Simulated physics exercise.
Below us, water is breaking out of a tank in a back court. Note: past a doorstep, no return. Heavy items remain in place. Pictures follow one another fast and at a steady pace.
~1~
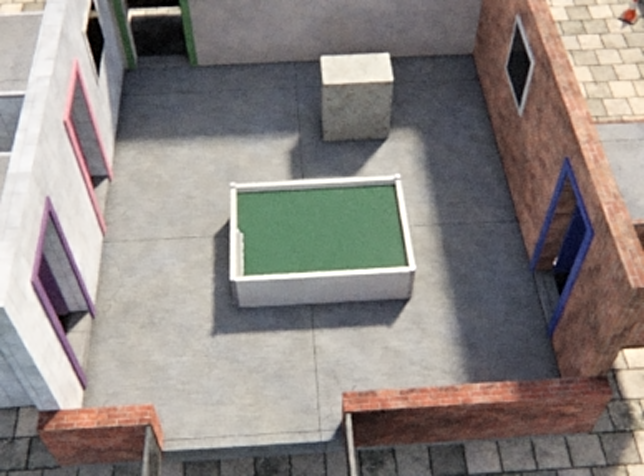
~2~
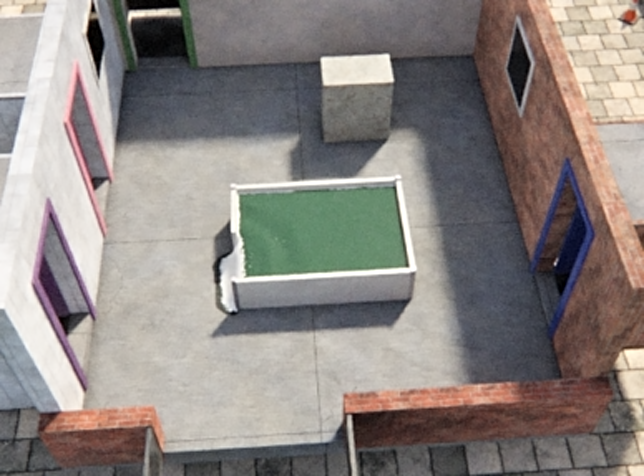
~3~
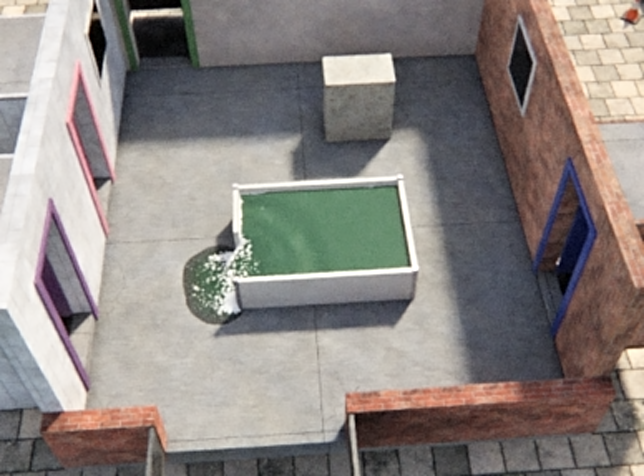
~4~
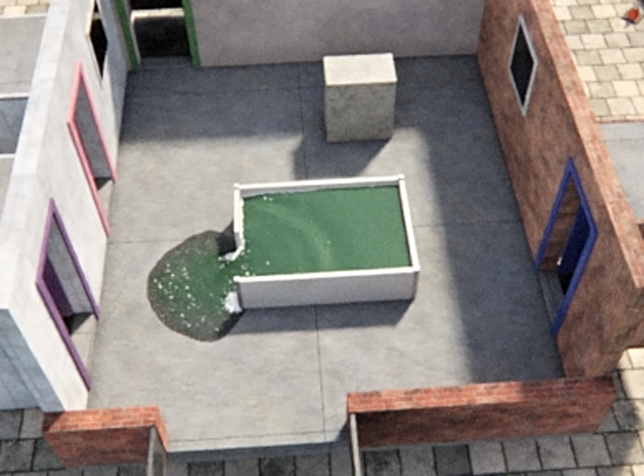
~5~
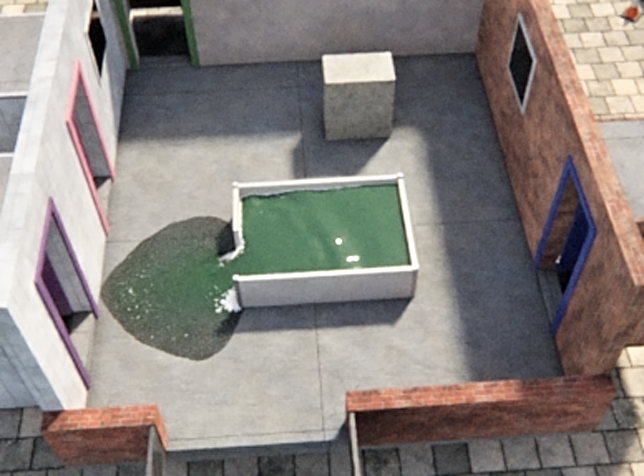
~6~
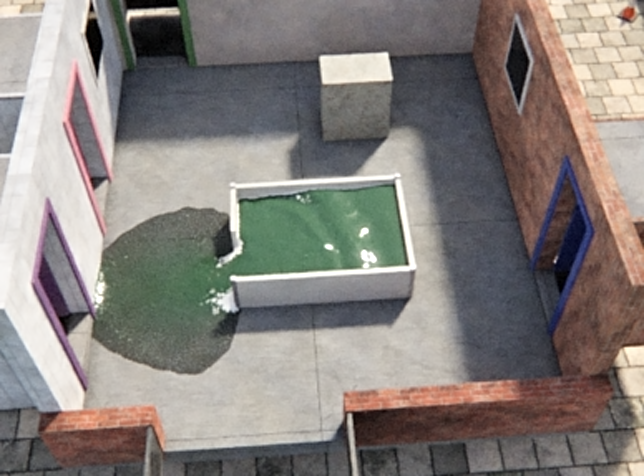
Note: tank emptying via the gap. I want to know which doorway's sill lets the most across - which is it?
That is the green doorway.
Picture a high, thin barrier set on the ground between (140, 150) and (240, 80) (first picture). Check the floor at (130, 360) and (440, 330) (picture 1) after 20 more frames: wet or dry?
Soaked, bone-dry.
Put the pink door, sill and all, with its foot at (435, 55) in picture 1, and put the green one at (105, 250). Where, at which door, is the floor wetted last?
The final door reached is the door marked pink.
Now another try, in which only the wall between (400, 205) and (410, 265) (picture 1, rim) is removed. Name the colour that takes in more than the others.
Most of it gets in at the one in blue.
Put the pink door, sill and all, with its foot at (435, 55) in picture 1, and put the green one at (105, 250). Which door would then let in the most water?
That would be the green one.
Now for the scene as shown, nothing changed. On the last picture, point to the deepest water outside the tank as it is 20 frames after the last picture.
It should be deepest at about (81, 437).
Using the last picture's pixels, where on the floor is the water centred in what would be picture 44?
Somewhere around (255, 253) in the last view.
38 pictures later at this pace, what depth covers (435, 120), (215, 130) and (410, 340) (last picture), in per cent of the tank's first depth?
The three come to near 0, 4 and 6 per cent respectively.
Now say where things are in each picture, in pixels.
The first picture shows the water tank at (319, 230) is whole and still.
In the second picture, the front is at (229, 309), out from the gap at (239, 275).
In the third picture, water pours out at (241, 275) and has run to (192, 267).
In the fourth picture, the front is at (157, 272), out from the gap at (242, 275).
In the fifth picture, the front is at (109, 296), out from the gap at (241, 274).
In the sixth picture, the front is at (93, 328), out from the gap at (239, 274).
A moment on, water covers 15 % of the floor; blue door not reached, pink door wet at the sill, nothing in, green door not reached, purple door wet at the sill, nothing in.
Next, water covers 20 % of the floor; blue door not reached, pink door wet at the sill, nothing in, green door not reached, purple door a trickle in.
Then, water covers 45 % of the floor; blue door not reached, pink door wet at the sill, nothing in, green door a trickle in, purple door a trickle in.
Later, water covers 65 % of the floor; blue door wet at the sill, nothing in, pink door wet at the sill, nothing in, green door some in, purple door a trickle in.
In the end, water covers 85 % of the floor; blue door wet at the sill, nothing in, pink door wet at the sill, nothing in, green door a lot in, purple door a trickle in; the green door has let in the most.
